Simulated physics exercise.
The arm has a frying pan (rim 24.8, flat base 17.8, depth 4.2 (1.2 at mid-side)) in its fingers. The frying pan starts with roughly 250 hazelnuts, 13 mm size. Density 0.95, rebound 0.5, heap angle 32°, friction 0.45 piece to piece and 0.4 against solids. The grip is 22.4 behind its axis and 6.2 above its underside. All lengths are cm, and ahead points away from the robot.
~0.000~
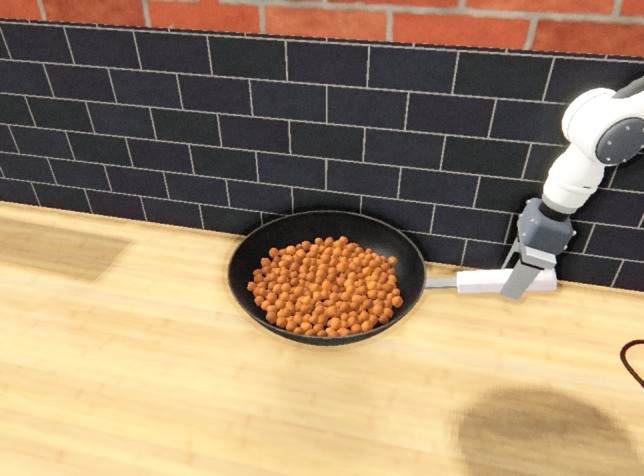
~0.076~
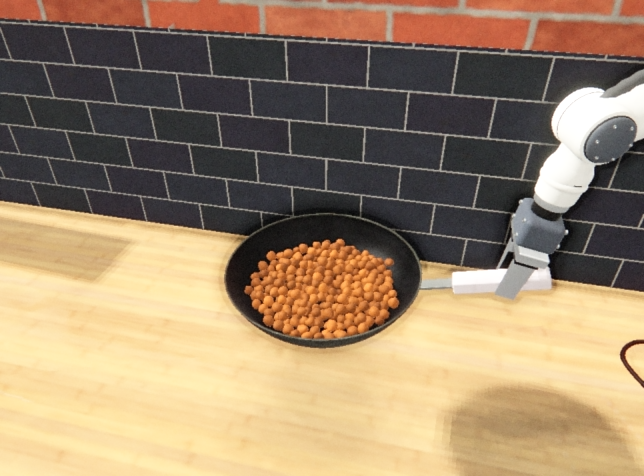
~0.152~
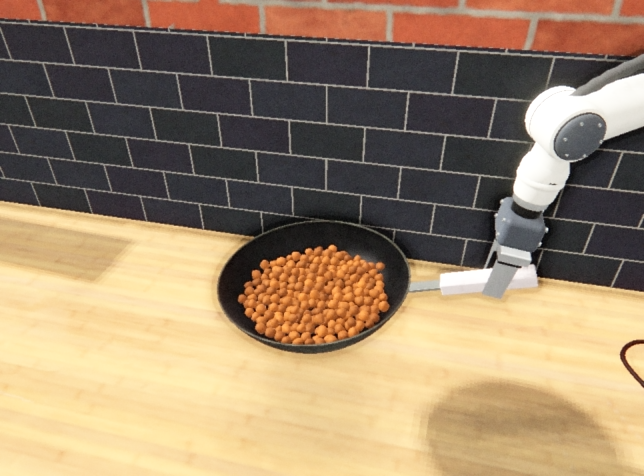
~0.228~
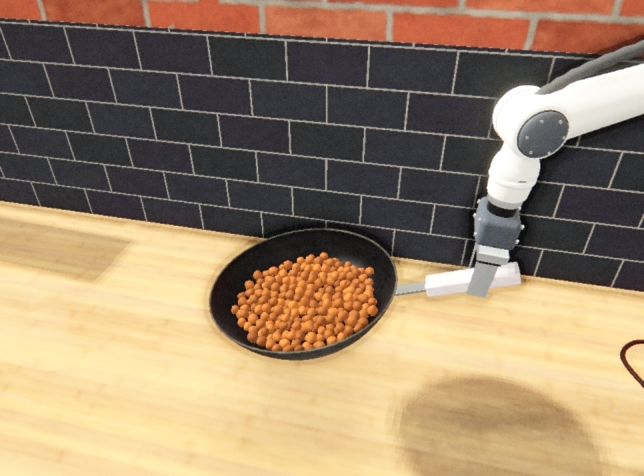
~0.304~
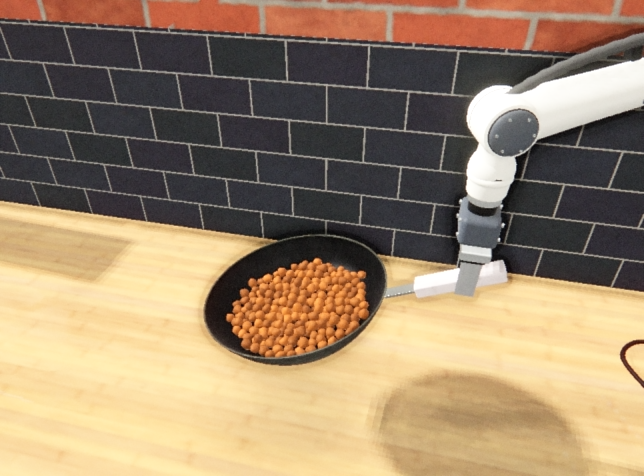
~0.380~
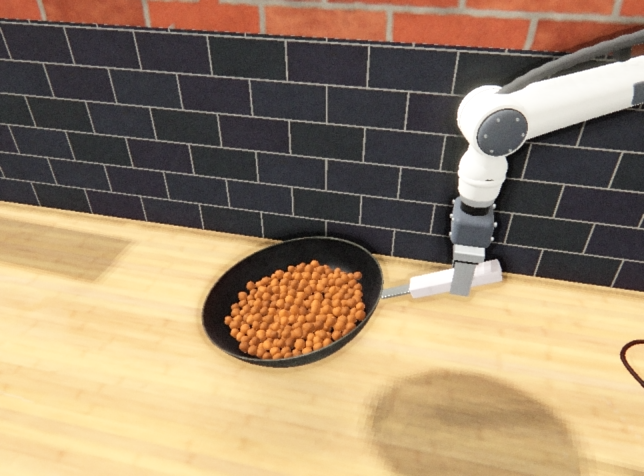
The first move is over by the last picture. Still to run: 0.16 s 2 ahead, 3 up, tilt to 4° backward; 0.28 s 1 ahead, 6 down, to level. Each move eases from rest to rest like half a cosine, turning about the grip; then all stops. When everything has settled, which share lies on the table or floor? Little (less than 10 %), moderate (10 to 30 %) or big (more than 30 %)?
A little share, less than 10 %, ends on the table or floor.
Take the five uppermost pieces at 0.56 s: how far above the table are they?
Some 32 cm.
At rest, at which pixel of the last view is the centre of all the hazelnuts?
At about (235, 289).
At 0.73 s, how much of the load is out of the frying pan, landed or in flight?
About 0 per cent by then.
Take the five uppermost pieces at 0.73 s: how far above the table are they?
About 26 cm.
After 0.56 s, tilted 4° backward, highest piece 32 above the table; 250 in the frying pan.
After 0.73 s, level, highest piece 27 above the table; 248 in the frying pan, 2 in flight or on a rim.
After 1.02 s, level, highest piece 25 above the table; 247 in the frying pan, 3 in flight or on a rim.
After 2.07 s, level, highest piece 25 above the table; 247 in the frying pan, 3 on the table or floor.
At rest, 247 in the frying pan, 3 on the table or floor. That is 1 % on the table or floor.
